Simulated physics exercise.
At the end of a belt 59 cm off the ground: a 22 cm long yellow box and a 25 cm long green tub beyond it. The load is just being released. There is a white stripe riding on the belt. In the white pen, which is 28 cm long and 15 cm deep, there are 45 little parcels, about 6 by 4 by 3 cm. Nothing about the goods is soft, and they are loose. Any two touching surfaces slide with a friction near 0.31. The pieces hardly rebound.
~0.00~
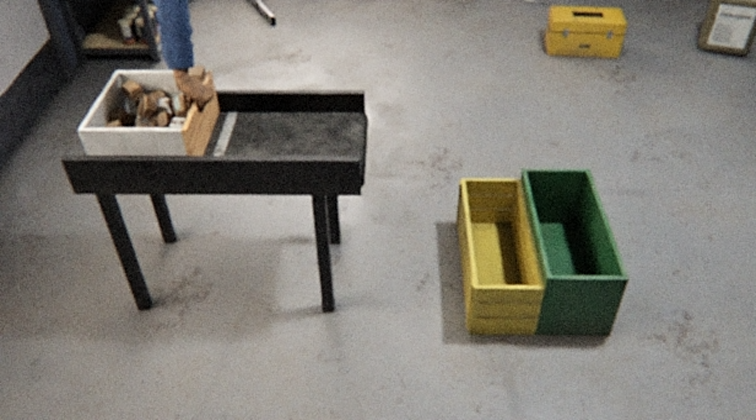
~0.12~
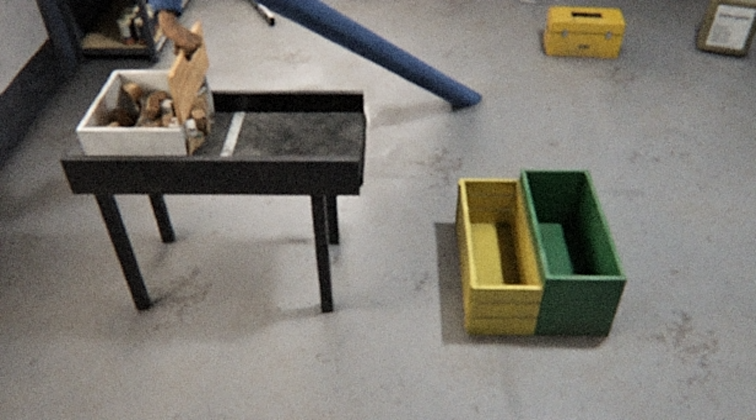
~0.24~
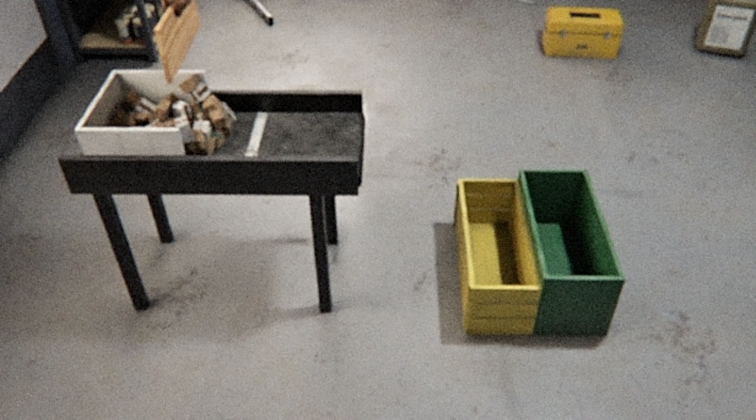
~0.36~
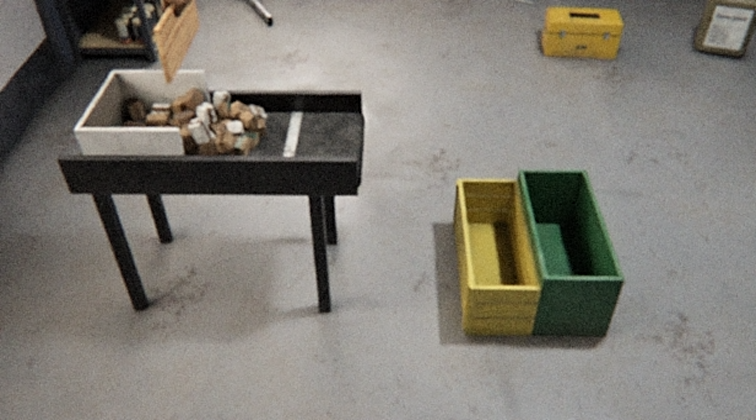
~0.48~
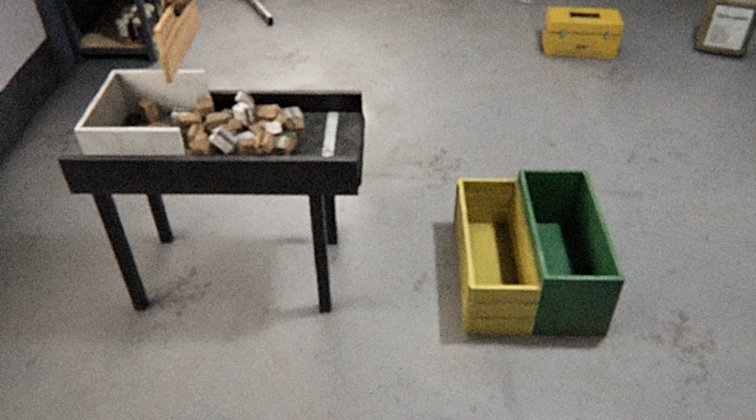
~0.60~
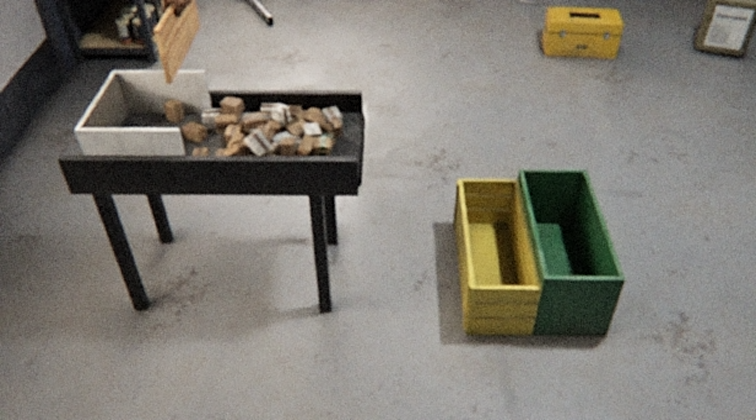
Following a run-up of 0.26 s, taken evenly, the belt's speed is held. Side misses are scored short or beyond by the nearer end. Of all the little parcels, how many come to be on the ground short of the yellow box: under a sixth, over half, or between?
Upwards of half of the little parcels end on the ground short of the yellow box.
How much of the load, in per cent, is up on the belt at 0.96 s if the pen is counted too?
It comes to about 30 per cent.
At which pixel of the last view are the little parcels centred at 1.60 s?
Somewhere around (435, 265) in pixels.
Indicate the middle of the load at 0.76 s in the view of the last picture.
You'd find the load's middle at roughly (318, 136).
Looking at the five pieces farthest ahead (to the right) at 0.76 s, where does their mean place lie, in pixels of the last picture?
I'd put their middle close to (379, 136).
After 0.76 s, 37 on the belt and 8 in the air.
After 0.96 s, 14 on the belt and 31 in the air.
After 1.24 s, 21 on the ground short of the yellow box and 24 in the air.
When it is over (at 1.60 s), 45 on the ground short of the yellow box. Asked share, 45 of 45, 100 per cent.
